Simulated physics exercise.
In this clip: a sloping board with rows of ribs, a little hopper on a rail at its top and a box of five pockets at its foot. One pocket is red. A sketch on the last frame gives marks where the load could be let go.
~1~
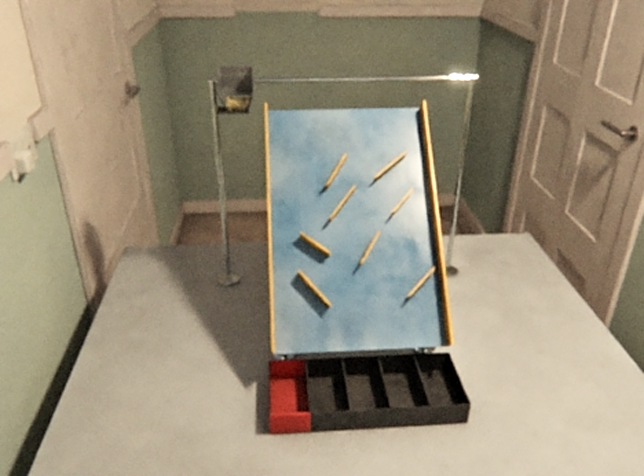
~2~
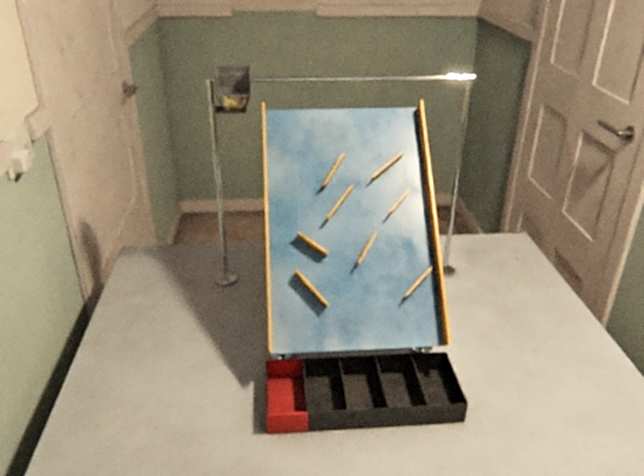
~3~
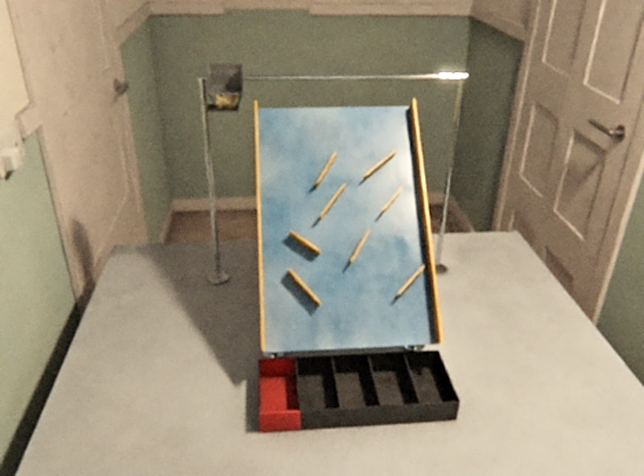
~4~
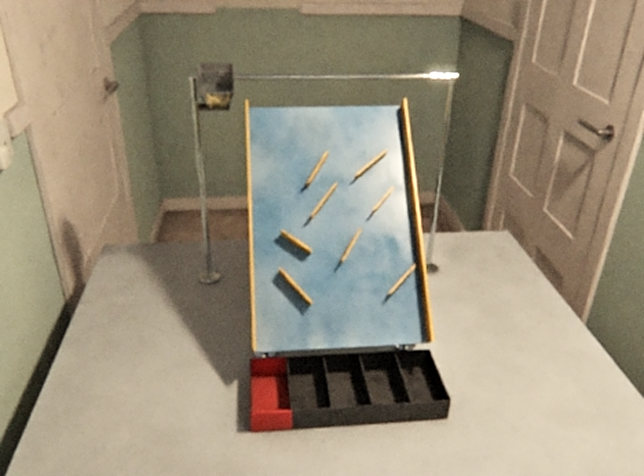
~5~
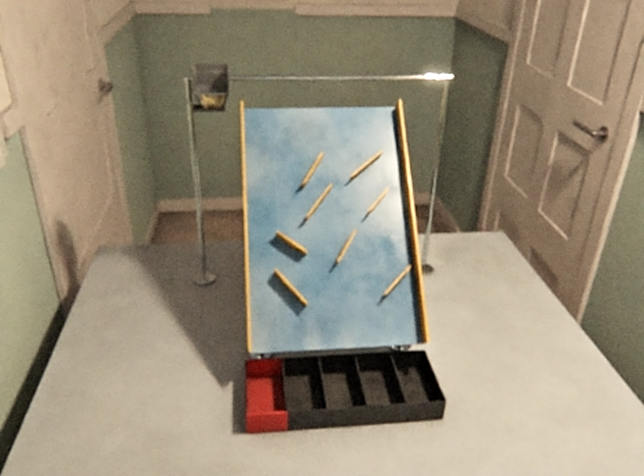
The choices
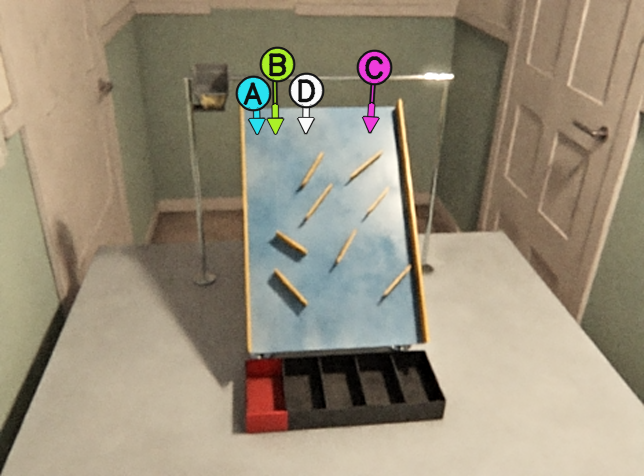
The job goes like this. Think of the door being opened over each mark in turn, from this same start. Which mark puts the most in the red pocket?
The answer is mark A.
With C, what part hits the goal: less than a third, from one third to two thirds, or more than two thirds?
It is less than a third.
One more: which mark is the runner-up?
The answer is B.
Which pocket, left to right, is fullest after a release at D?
The third.
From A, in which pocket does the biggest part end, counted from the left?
The first from the left.
On the marked copy, mark A meets the board at (257, 128); mark B meets the board at (275, 128); mark C meets the board at (370, 126); mark D meets the board at (305, 127).
With A, close to two thirds in the red pocket, close to a quarter in other pockets, a small share outside the box.
With B, close to a third in the red pocket, close to half in other pockets, a small share outside the box.
With C, none at all in the red pocket, all but a few in other pockets, only a few outside the box.
With D, close to a quarter in the red pocket, the bulk in other pockets, only a few outside the box.
